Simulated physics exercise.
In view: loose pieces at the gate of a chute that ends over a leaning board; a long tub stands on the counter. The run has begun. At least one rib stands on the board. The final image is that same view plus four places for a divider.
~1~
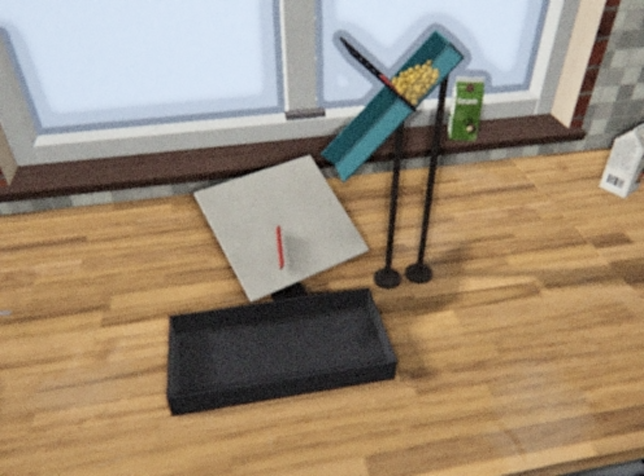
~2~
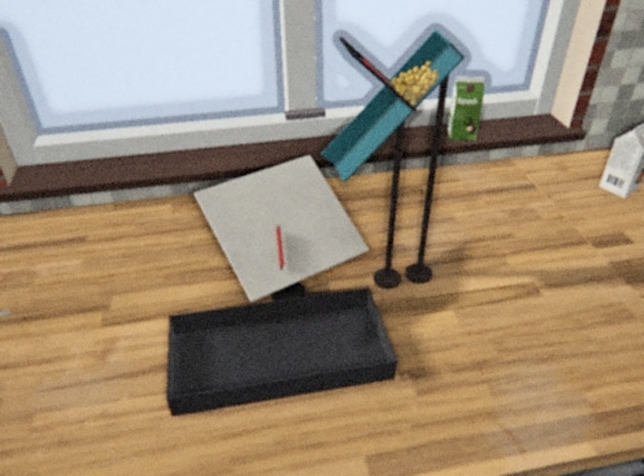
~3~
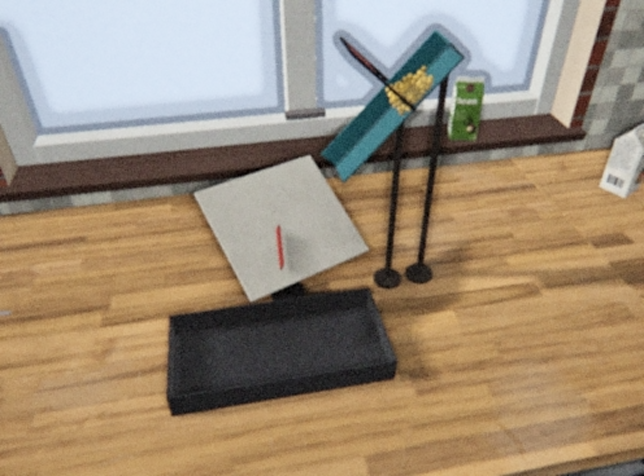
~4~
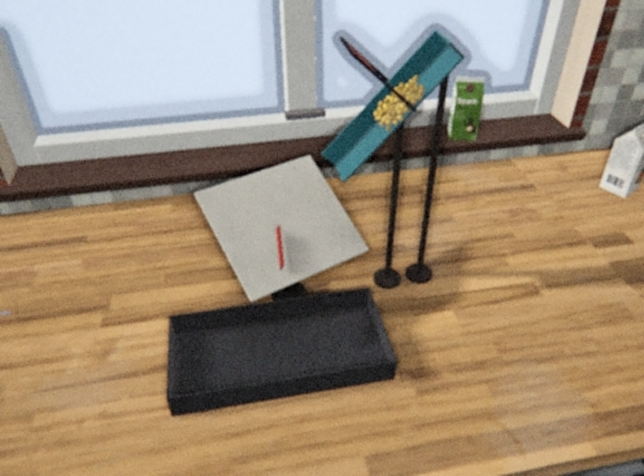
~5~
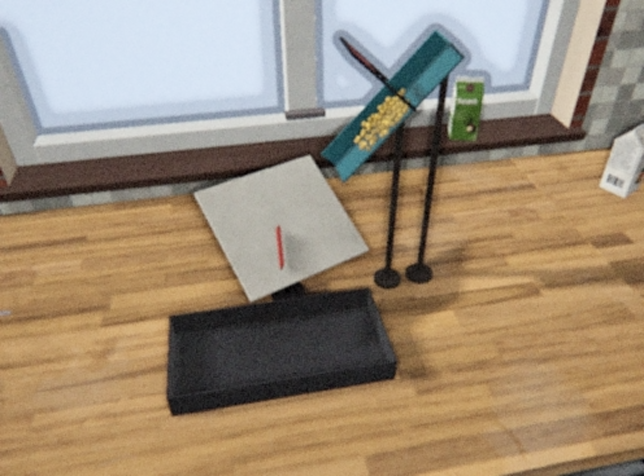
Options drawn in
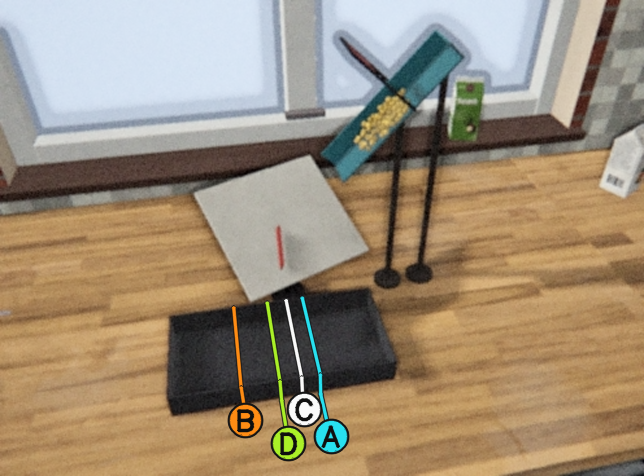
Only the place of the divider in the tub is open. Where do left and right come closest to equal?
A beats the others.
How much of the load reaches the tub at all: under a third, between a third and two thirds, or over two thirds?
Over two thirds.
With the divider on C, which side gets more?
The right side.
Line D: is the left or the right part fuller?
The right side.
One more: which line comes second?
That is line C.
On the marked copy, line A crosses the front rim at (320, 373); line B crosses the front rim at (241, 386); line C crosses the front rim at (301, 376); line D crosses the front rim at (279, 380).
With A, of what is caught, about half on the left of the divider, about half on the right.
With B, of what is caught, a stray few on the left of the divider, nearly all on the right.
With C, of what is caught, about a quarter on the left of the divider, most on the right.
With D, of what is caught, a small part on the left of the divider, nearly all on the right.
